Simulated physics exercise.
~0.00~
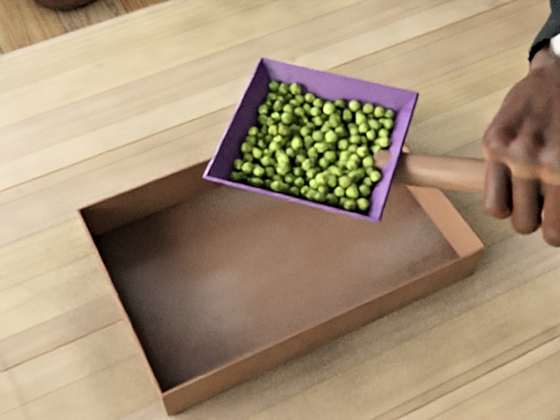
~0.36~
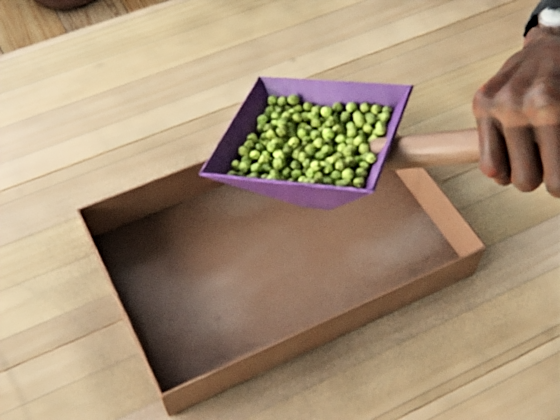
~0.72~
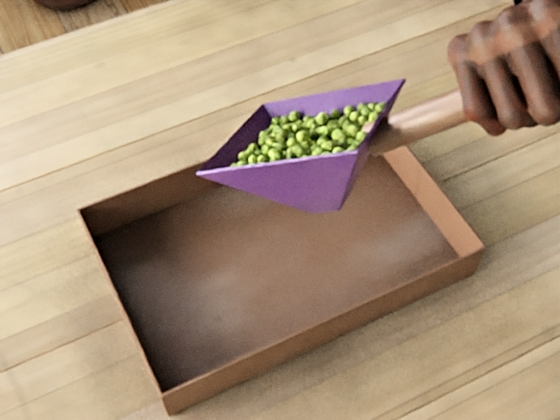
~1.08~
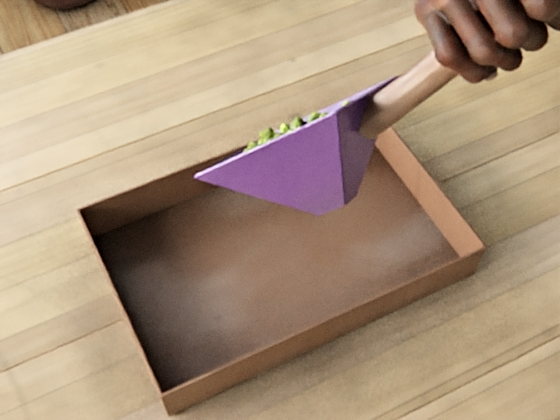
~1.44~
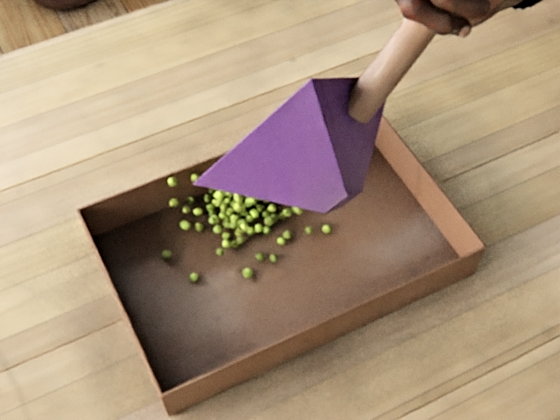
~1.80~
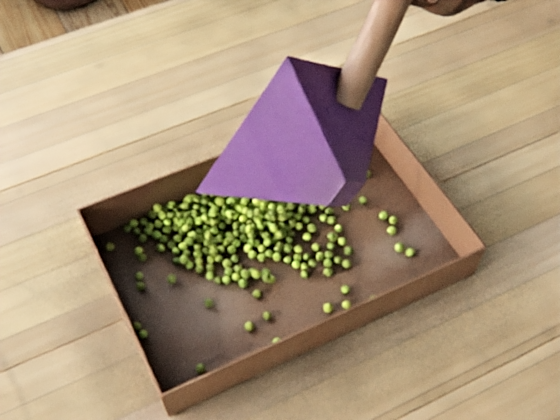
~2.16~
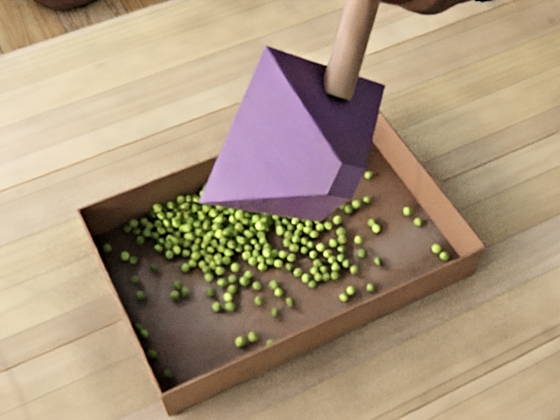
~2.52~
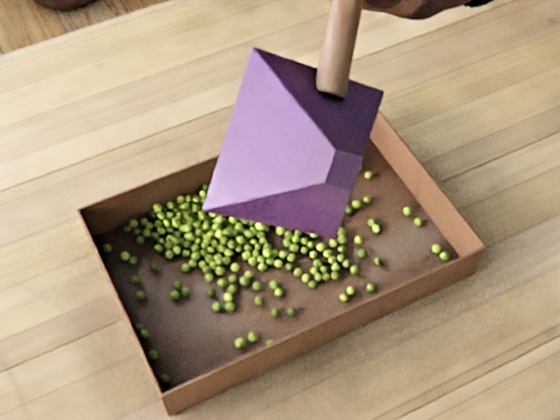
A purple scoop full of green peas is held by a hand at the right, over a shallow brown tray on a pale wooden table, seen from above at an angle. The hand rises as it tips the scoop to the left, and its purple underside gradually hides the peas. They then spill over the lower edge in a thick stream, heaping near the back left of the tray while some roll forward and right. The scoop keeps turning over until the flow ends. Finally it hangs overturned above the heap, with stray peas scattered across the tray.
